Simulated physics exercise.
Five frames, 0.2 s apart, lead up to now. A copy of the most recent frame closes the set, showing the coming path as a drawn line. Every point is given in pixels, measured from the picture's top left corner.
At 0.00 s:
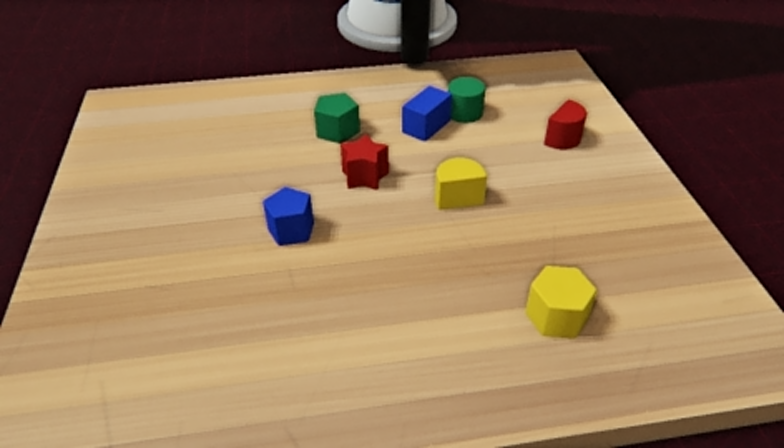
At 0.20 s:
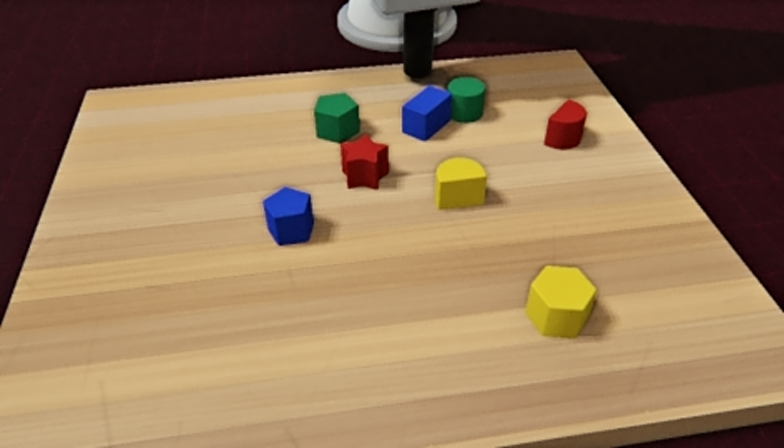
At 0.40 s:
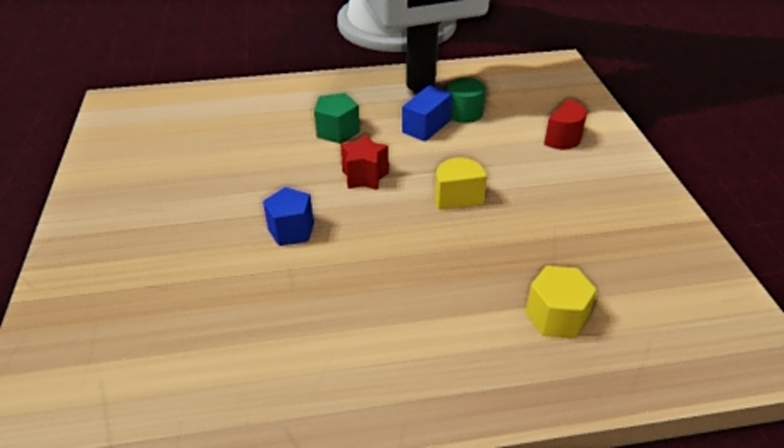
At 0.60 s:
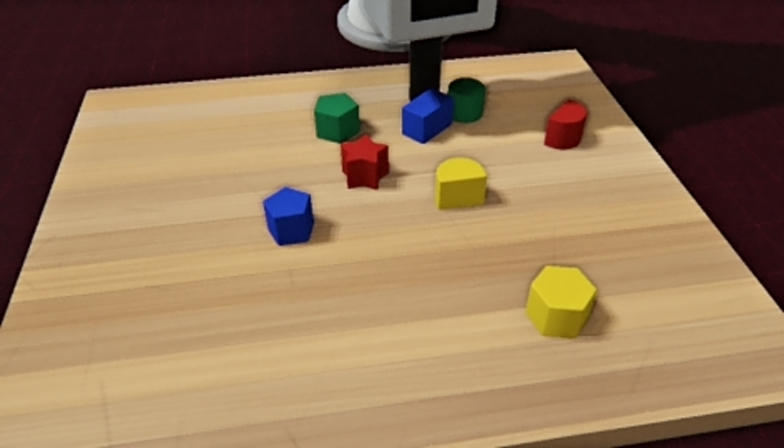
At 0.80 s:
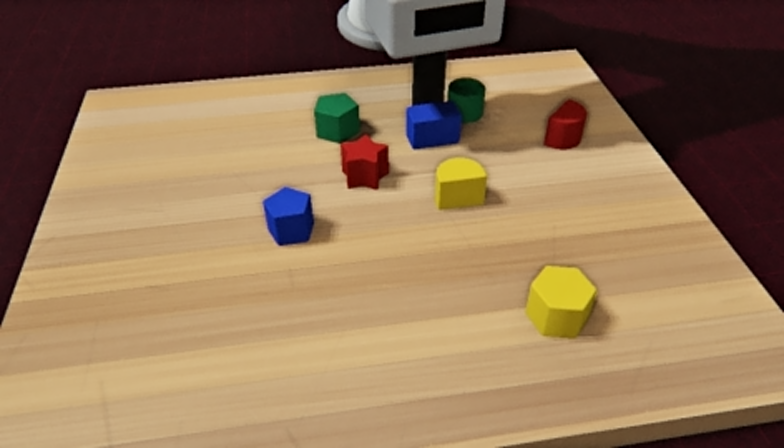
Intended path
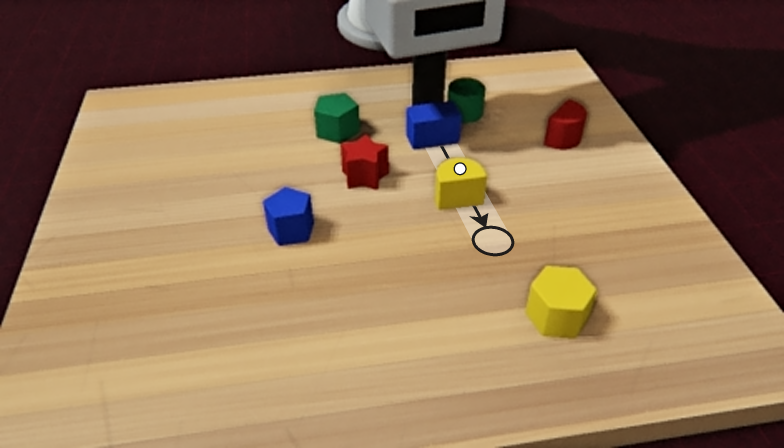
A robot arm with a dark rod moved forward over the wooden board from its back edge, then nudged the blue block slightly toward the viewer, turning it a little, while the other colored blocks stayed still.
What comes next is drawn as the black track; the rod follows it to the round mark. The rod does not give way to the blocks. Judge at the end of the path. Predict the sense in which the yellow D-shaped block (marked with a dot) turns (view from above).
Seen from overhead, it turns clockwise.
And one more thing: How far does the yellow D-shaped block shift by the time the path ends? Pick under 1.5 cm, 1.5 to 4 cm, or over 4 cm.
It travels more than 4 cm.
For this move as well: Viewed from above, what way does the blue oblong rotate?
Top view: Clockwise.
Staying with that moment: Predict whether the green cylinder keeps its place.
By the last moment, the green cylinder will still be in its place.
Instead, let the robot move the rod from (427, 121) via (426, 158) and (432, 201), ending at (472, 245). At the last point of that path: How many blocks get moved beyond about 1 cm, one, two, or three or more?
By the end, two blocks will have moved.
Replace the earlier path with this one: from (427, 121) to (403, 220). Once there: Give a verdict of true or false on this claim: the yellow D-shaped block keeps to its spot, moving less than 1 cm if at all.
The claim does not hold.
Drawn move, from (427, 121) to (493, 241); the dot is on the yellow D-shaped block.
On the path given first. One third of the way, rod (447, 148); blue oblong (444, 147), turned 25° clockwise; yellow D-shaped block (461, 171).
Two thirds of the way, rod (469, 187); blue oblong (459, 187), turned 35° clockwise; yellow D-shaped block (463, 215), turned 35° clockwise.
At the end, rod (494, 233); blue oblong (464, 224), turned 70° clockwise; yellow D-shaped block (444, 253), turned 65° clockwise; green cylinder still.
